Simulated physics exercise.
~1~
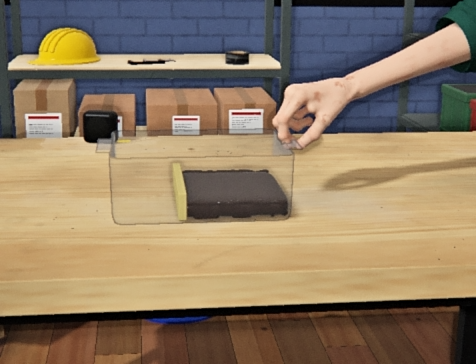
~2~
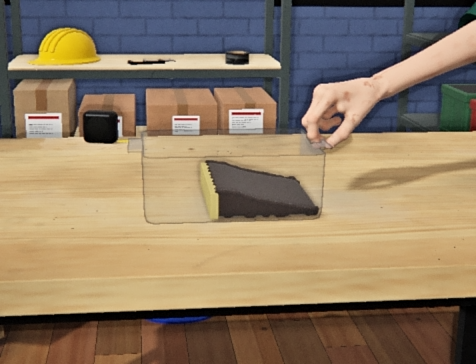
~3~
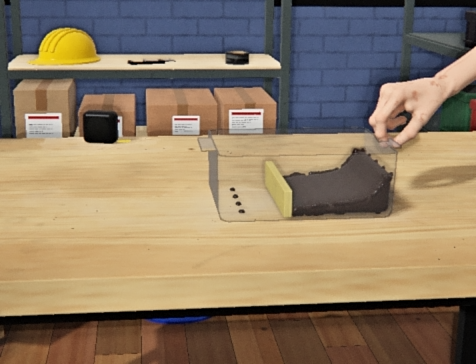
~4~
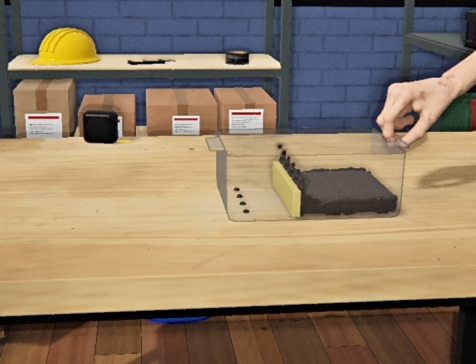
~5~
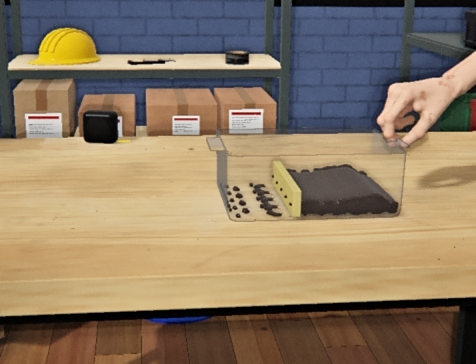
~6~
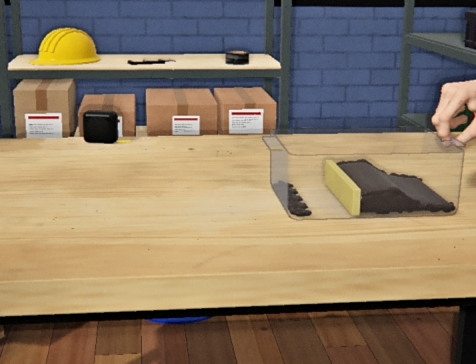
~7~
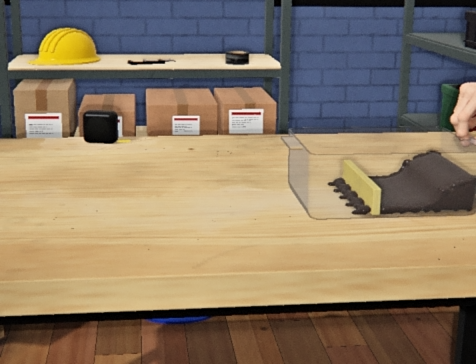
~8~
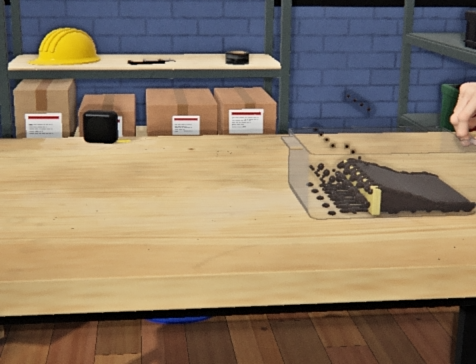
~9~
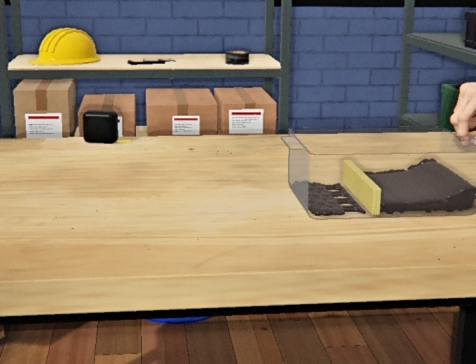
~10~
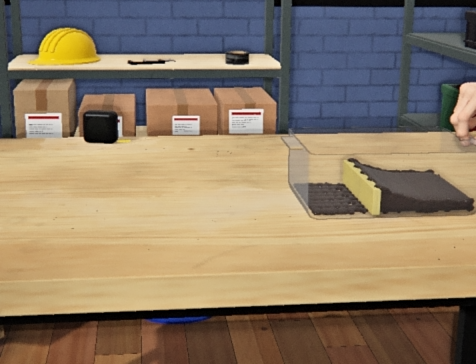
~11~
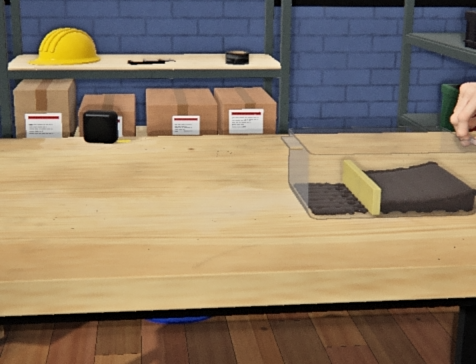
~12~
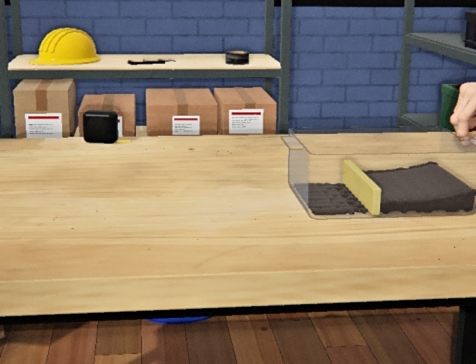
On a wooden workbench, a hand pulls a clear tub rightward in two moves, dark liquid sloshing over its yellow divider and settling.
